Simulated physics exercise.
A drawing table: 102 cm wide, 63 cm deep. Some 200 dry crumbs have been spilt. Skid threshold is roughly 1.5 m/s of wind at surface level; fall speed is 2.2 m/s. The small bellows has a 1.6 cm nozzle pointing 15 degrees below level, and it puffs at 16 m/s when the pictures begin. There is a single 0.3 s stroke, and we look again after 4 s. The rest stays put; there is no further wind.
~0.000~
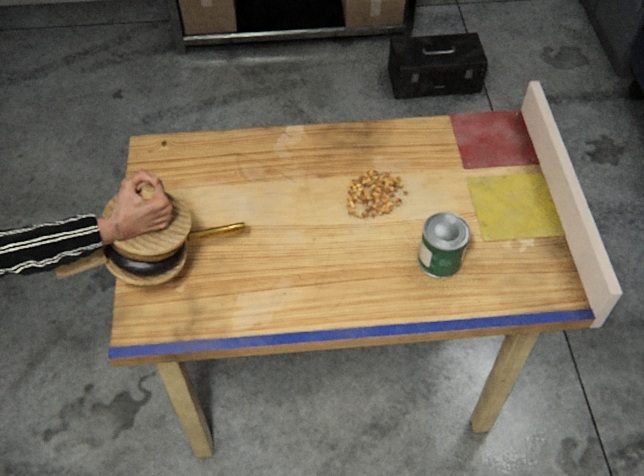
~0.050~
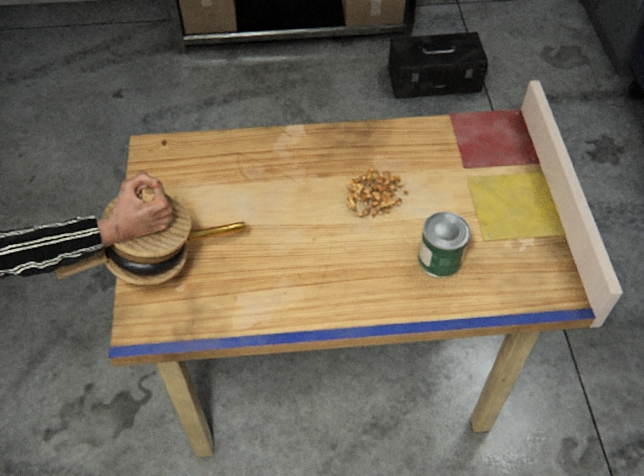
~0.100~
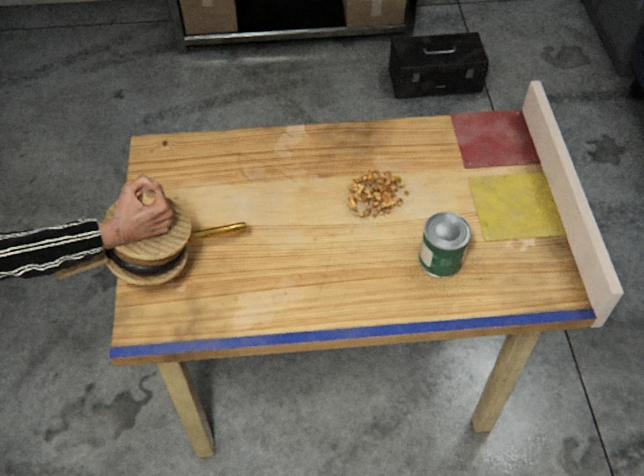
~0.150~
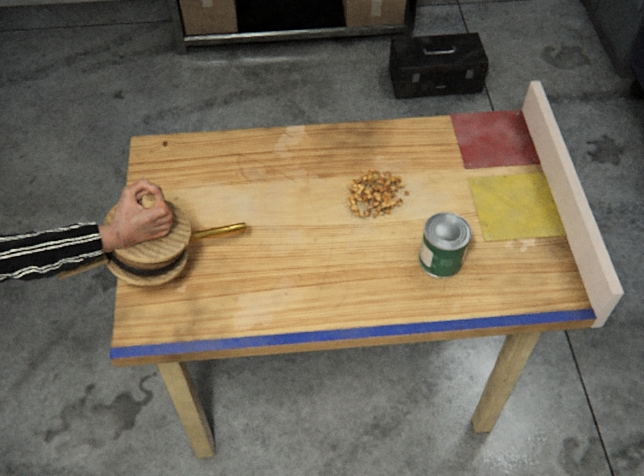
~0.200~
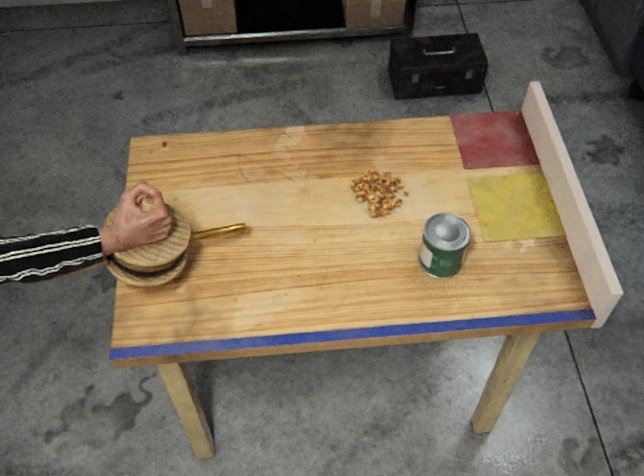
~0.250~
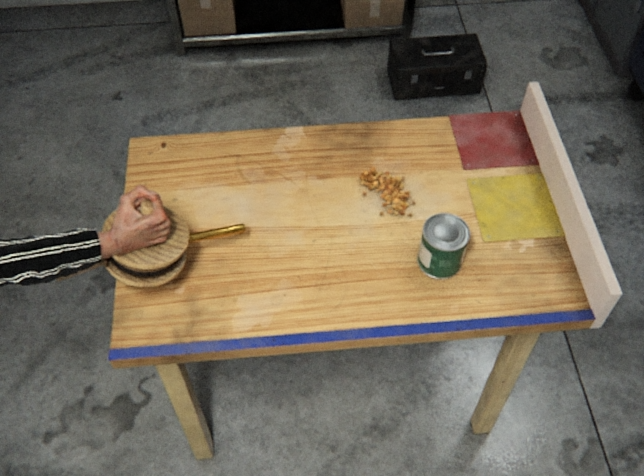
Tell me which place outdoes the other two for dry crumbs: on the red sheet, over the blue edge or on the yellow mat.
It is red that gets the most.
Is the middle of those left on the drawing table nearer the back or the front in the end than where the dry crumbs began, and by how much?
Backward it went, roughly 10 cm.
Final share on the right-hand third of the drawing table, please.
About 80 percent.
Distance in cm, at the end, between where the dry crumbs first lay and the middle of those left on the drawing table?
That works out close to 45 centimetres.
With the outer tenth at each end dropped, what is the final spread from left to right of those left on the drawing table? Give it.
Around 0 centimetres from left to right.
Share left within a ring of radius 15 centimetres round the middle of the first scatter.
About 0 per cent.
After 0.8 s, 77 % are still on the top, 14 % are on the yellow mat, 53 % on the red sheet and 0 % over the blue edge; the middle of those left on the top is near (530, 145).
After 1.3 s, 76 % are still on the top, 14 % are on the yellow mat, 52 % on the red sheet and 0 % over the blue edge; the middle of those left on the top is near (530, 145).
After 2.2 s, 76 % are still on the top, 14 % are on the yellow mat, 52 % on the red sheet and 0 % over the blue edge; the middle of those left on the top is near (530, 145).
After 4.0 s, at the end, 14 % are on the yellow mat, 52 % on the red sheet and 0 % over the blue edge; the middle of those left on the top is near (530, 145).
